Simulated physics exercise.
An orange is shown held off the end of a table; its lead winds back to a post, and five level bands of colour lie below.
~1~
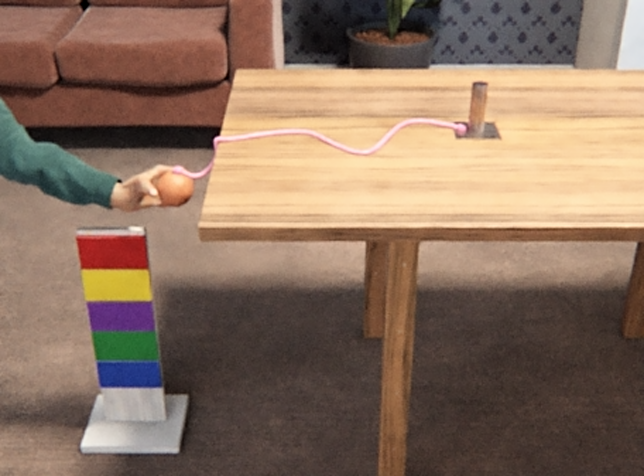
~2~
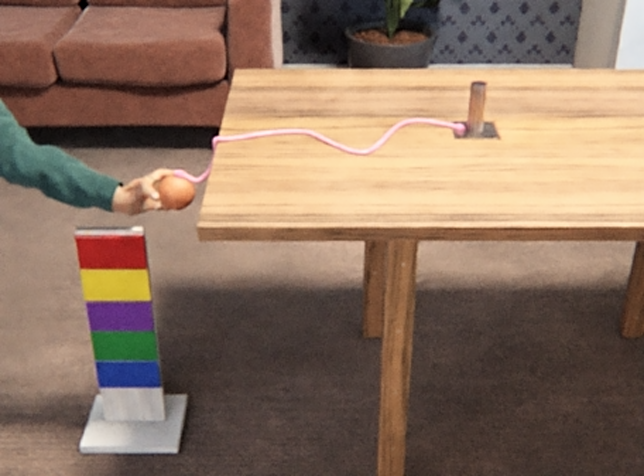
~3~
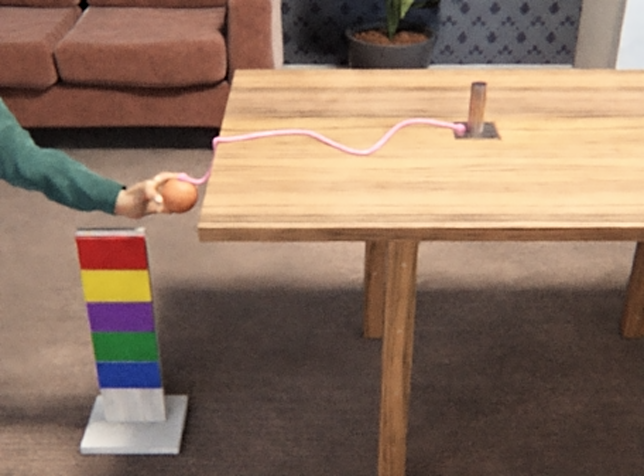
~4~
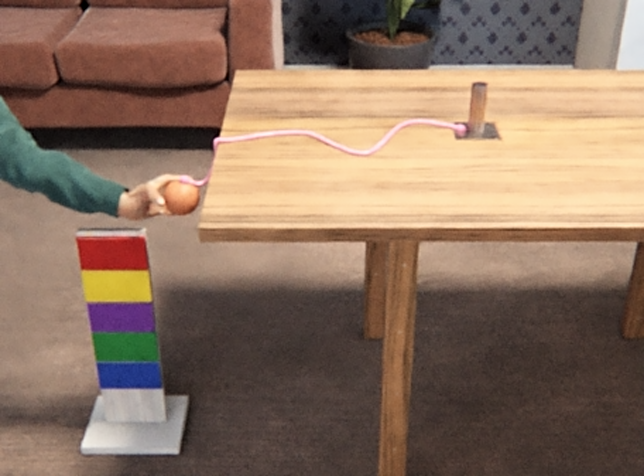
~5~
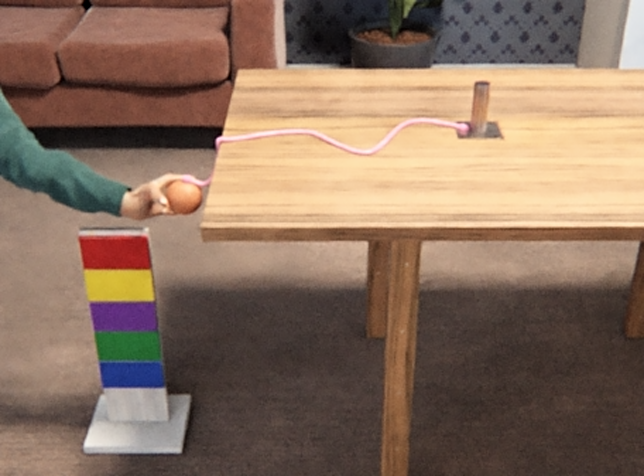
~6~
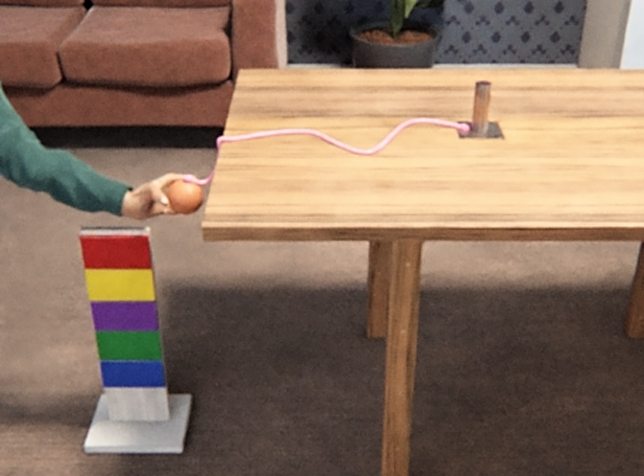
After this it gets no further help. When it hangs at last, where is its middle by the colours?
By the colours, at yellow.
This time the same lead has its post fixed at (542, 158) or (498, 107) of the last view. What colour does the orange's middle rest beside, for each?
Answer, in order: Red, red.
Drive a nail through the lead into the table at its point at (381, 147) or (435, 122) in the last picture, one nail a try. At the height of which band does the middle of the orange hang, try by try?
Results, in sequence: Red / yellow.
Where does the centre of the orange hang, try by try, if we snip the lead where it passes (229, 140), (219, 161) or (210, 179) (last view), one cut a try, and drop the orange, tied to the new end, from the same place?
Case by case: Close to (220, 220), (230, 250) and (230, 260).
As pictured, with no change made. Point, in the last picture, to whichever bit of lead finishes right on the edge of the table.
It's the one at (291, 132).
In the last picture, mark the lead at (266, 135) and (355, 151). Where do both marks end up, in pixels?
End points: Roughly (222, 169); roughly (306, 138).
Soon after, orange near (211, 275); level with yellow.
Then, orange near (249, 276); level with yellow.
Further on, orange near (231, 284); level with yellow.
At rest, orange near (225, 283); level with yellow. At yellow.
